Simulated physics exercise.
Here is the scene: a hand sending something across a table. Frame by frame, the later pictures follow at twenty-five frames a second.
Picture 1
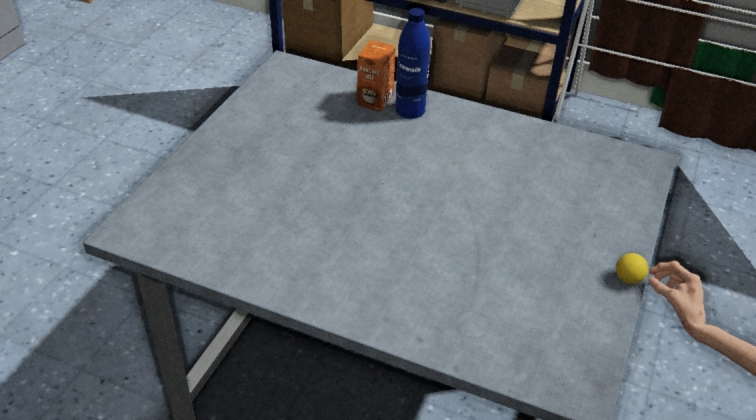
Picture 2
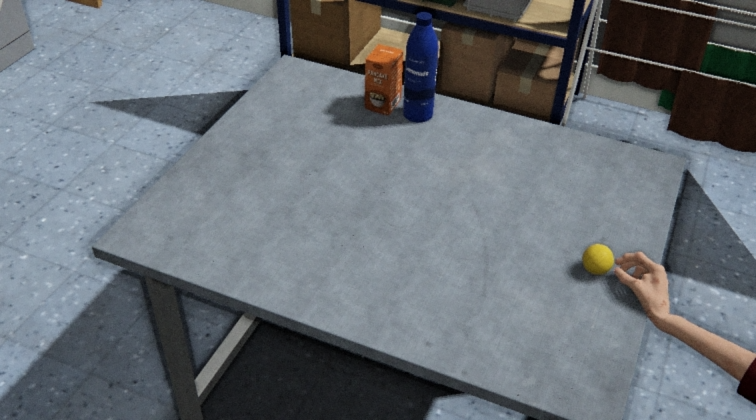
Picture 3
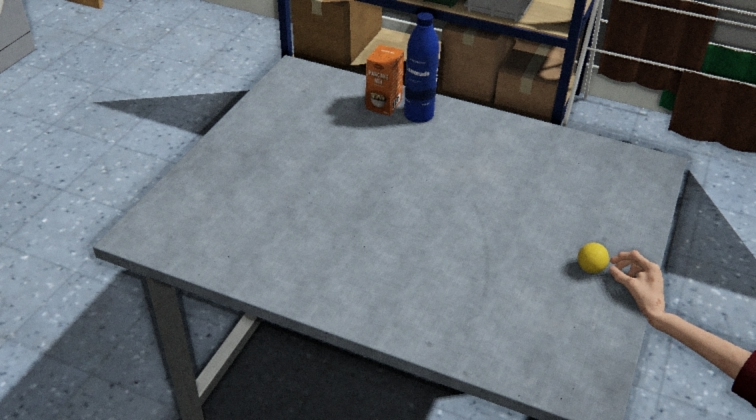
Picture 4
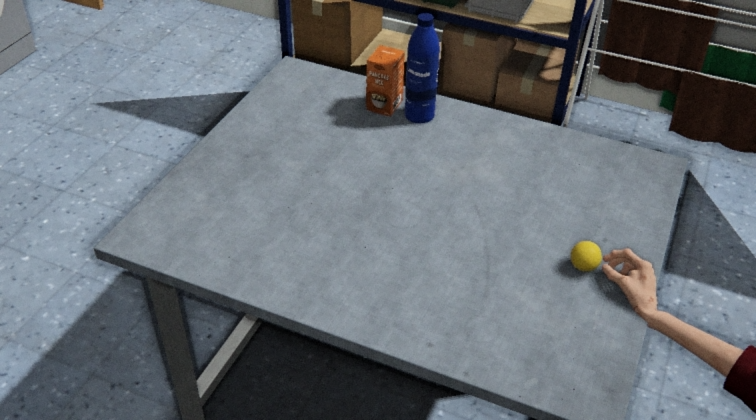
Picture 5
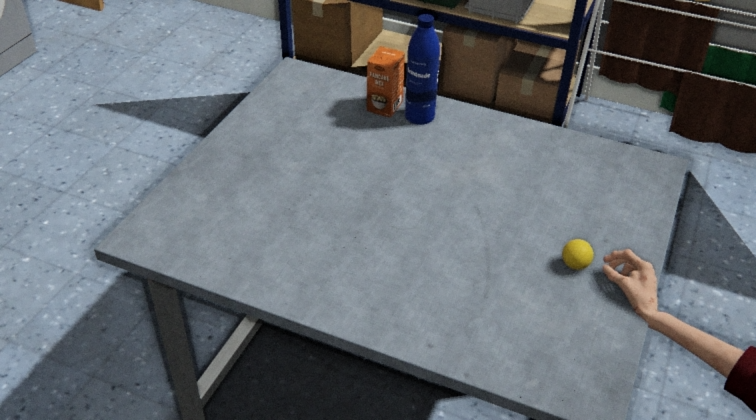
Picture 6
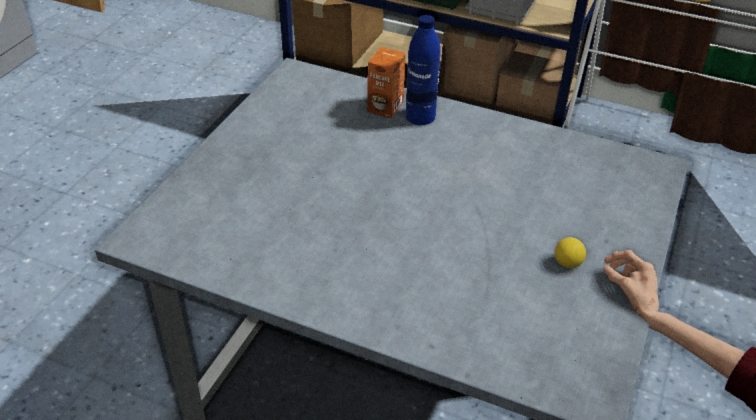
A hand nudging a yellow lemon leftward across a grey table, then releasing it as it rolls slightly farther left.
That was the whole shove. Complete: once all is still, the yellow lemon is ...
On the table.
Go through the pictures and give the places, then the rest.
In the first frame, under the hand; yellow lemon (632, 269).
In the second frame, under the hand; yellow lemon (598, 260).
In the third frame, under the hand; yellow lemon (593, 258).
In the fourth frame, yellow lemon (586, 256).
In the fifth frame, yellow lemon (578, 254) displaced a little.
In the sixth frame, yellow lemon (570, 253) displaced a little.
Then, 0.10 s past the last view, yellow lemon displaced about its own width near (552, 248).
Then, 0.20 s past the last view, yellow lemon displaced well along near (538, 243).
Then, 0.40 s past the last view, yellow lemon displaced well along near (519, 238).
Finally, moved from the start, yellow lemon. Final places as the last picture's camera would see them, yellow lemon near (513, 236).
